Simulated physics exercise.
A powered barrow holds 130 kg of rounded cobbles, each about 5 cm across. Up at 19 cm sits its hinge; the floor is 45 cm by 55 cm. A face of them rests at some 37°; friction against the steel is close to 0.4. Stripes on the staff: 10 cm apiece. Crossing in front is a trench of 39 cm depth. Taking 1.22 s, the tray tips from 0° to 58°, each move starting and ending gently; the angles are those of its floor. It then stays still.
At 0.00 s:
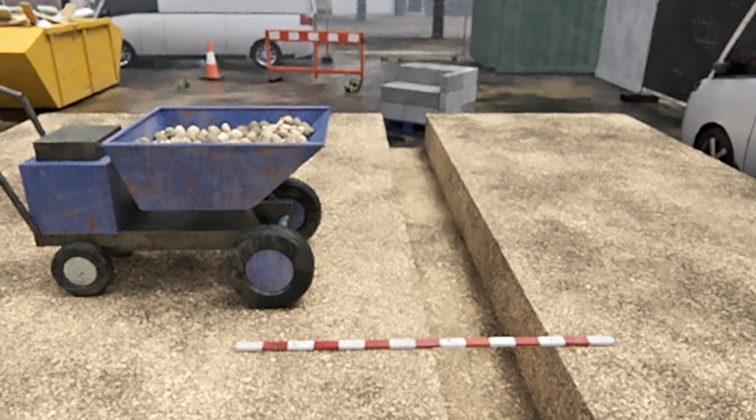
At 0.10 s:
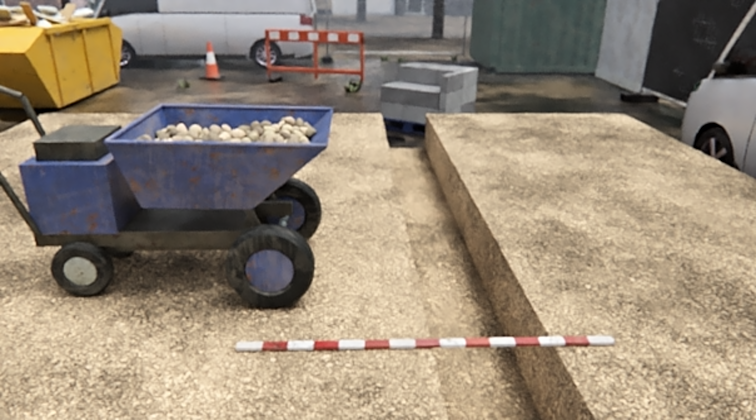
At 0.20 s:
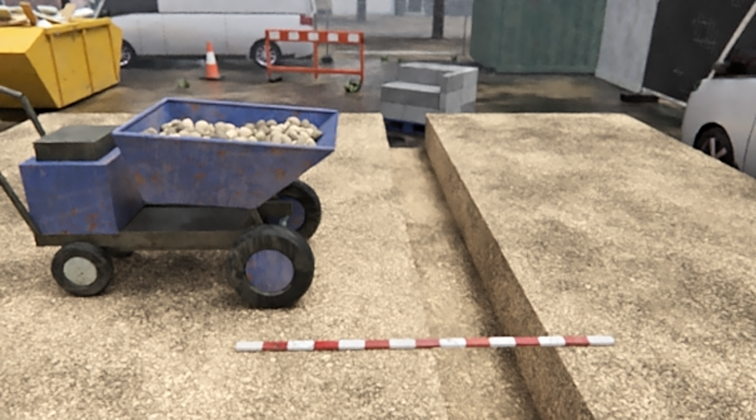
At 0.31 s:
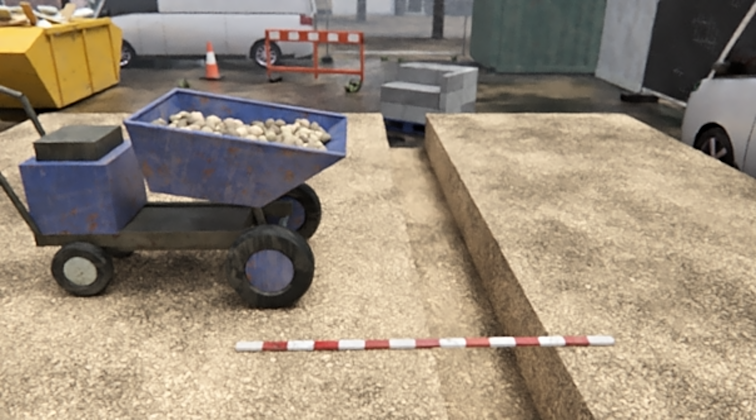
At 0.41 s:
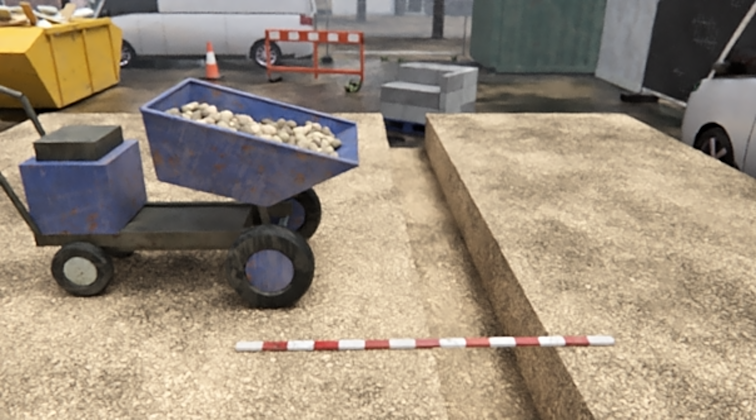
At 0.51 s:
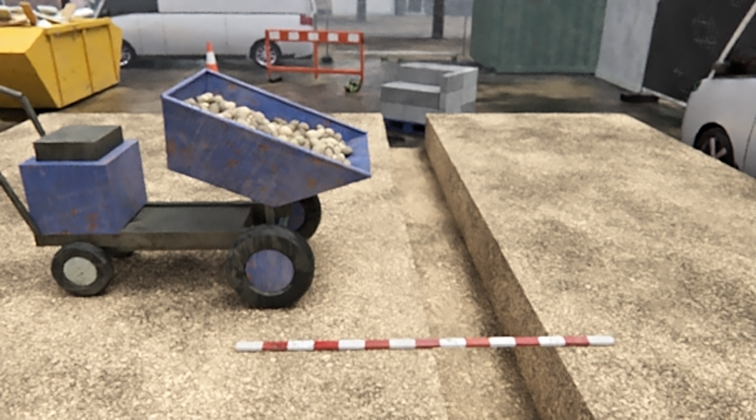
On a gravelly building site, a blue powered barrow's tray of rounded stones tilting gradually down to the right beside a trench.
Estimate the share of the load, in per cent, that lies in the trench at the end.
I would say 100 per cent of the load lies in the trench at the end.
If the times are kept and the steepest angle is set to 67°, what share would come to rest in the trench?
I'd expect around 100 in a hundred.
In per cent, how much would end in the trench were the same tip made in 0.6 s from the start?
With that timing, about 100 per cent.
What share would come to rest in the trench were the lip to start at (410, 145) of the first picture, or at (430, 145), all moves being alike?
Some 70 and some 50 per cent, in that order.
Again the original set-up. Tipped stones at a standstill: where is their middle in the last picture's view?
Resting centre: About (457, 324).
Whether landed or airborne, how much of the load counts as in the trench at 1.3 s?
About 15 per cent by then.
After 0.9 s the floor is at 49°; 100 % in the tray; the foremost stones are at (389, 198).
After 1.3 s the floor is at 58°; 85 % in the tray, 2 % short of the trench, 13 % in the trench; the foremost stones are at (464, 342).
After 1.7 s the floor is at 58°; 49 % in the tray, 2 % short of the trench, 49 % in the trench; the foremost stones are at (508, 340).
After 3.6 s the floor is at 58°; 0 % in the tray, 100 % in the trench; the foremost stones are at (496, 313).
